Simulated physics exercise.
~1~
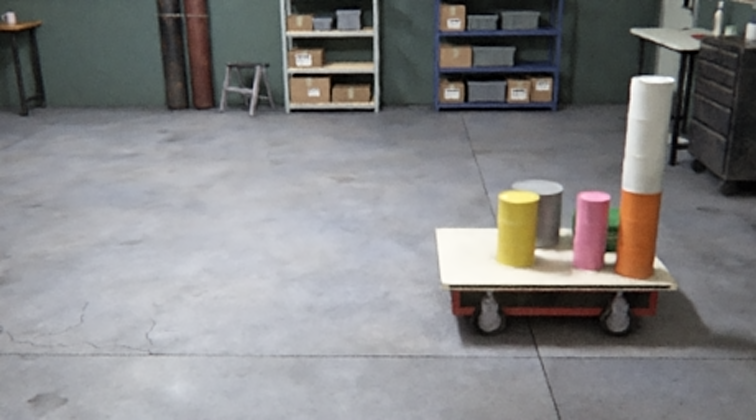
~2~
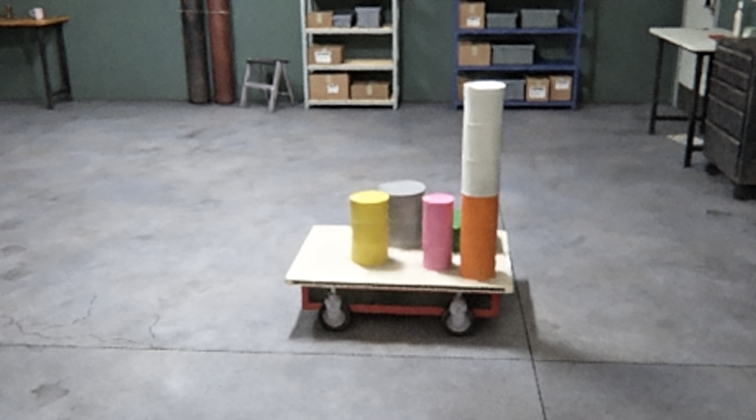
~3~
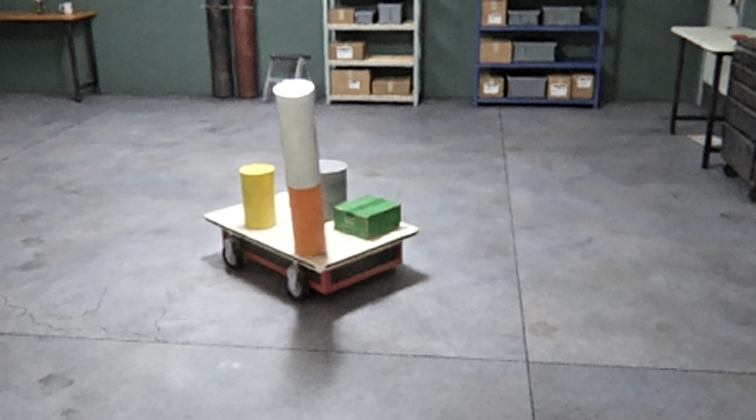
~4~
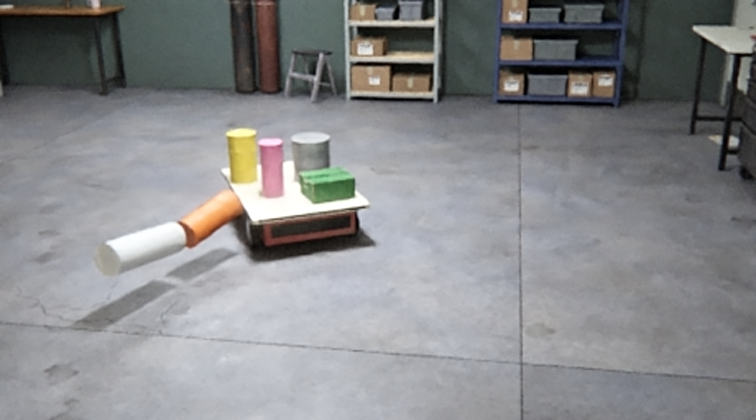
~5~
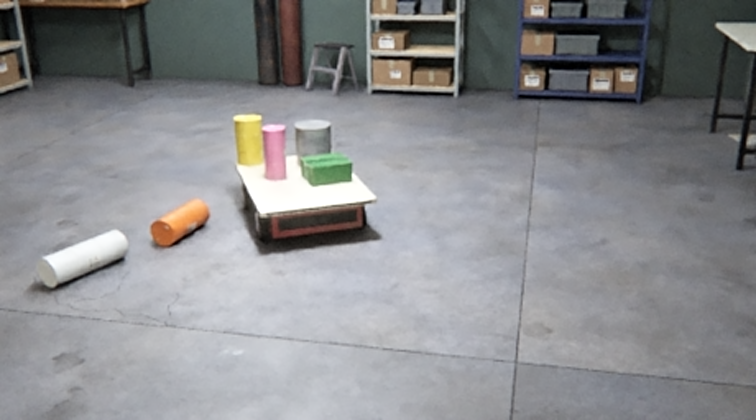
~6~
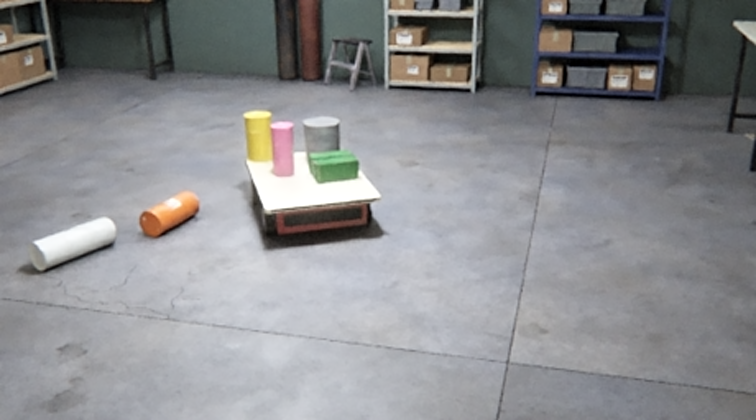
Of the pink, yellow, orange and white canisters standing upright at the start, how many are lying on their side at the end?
Two of them, the orange canister and the white canister, end up lying on their sides on the floor.
